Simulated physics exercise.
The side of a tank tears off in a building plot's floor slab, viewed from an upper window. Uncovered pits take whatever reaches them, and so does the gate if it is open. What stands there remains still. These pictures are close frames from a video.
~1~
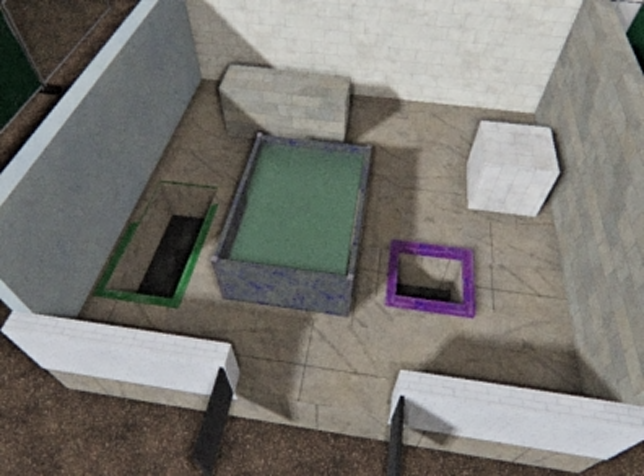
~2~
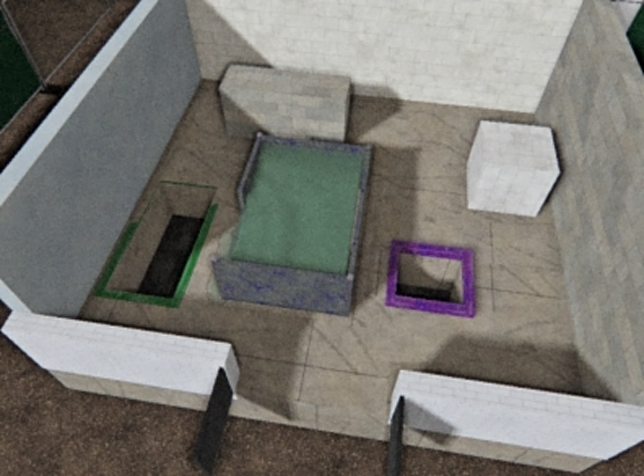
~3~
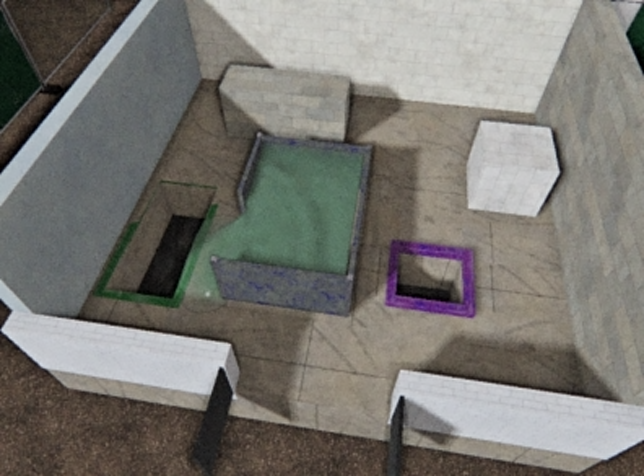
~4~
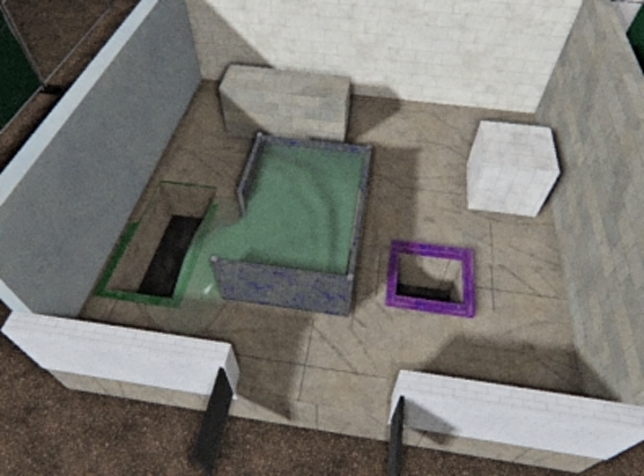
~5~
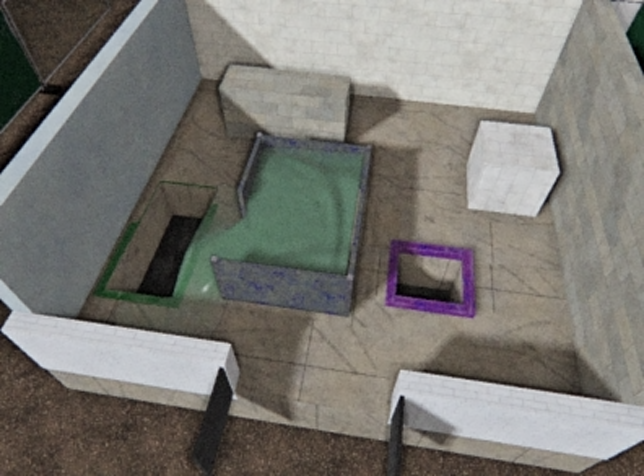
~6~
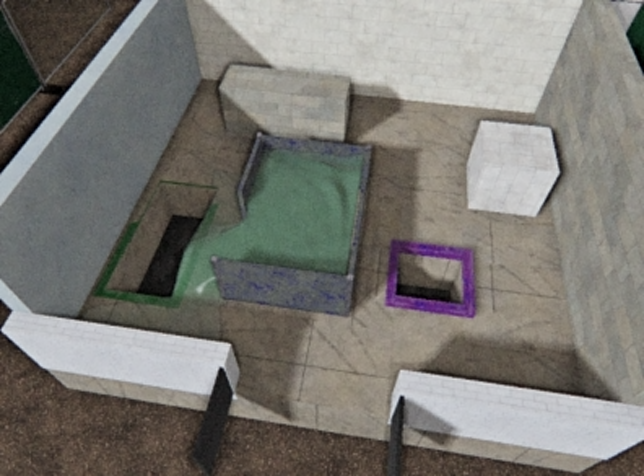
Green water pours through a gap in the tank's left side and spreads across the floor slab.
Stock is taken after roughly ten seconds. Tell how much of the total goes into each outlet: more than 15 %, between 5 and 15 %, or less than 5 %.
In the end I'd say the gate drains very little - not reaching five per cent; I'd say the purple pit drains very little - not reaching five per cent; I'd say the green pit drains a lot - upwards of fifteen per cent.
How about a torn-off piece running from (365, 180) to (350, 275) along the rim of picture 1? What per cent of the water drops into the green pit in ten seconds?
Share recorded - green: 0 %.
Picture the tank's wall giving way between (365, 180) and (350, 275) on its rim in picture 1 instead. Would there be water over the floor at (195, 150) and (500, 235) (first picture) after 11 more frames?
In turn: Free of water, under water.
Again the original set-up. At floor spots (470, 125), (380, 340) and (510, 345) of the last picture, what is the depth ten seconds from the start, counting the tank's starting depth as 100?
Going in order, roughly 0, 0 and 0 %.
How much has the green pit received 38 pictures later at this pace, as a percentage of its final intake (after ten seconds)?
By my reckoning, 90 percent.
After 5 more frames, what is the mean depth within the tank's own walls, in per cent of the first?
My best guess is about 62 per cent.
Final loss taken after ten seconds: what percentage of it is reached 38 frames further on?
My estimate is roughly 85 percent.
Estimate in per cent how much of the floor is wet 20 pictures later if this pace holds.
About 10 in a hundred.
A moment on, water covers 10 % of the floor; the gate 0 %, the purple pit 0 %, the green pit 26 %.
Next, water covers 10 % of the floor; the gate 0 %, the purple pit 0 %, the green pit 41 %.
Then, water covers 10 % of the floor; the gate 0 %, the purple pit 0 %, the green pit 58 %.
Later, water covers 15 % of the floor; the gate 0 %, the purple pit 0 %, the green pit 75 %.
In the end, water covers 10 % of the floor; the gate 1 %, the purple pit 0 %, the green pit 85 %.
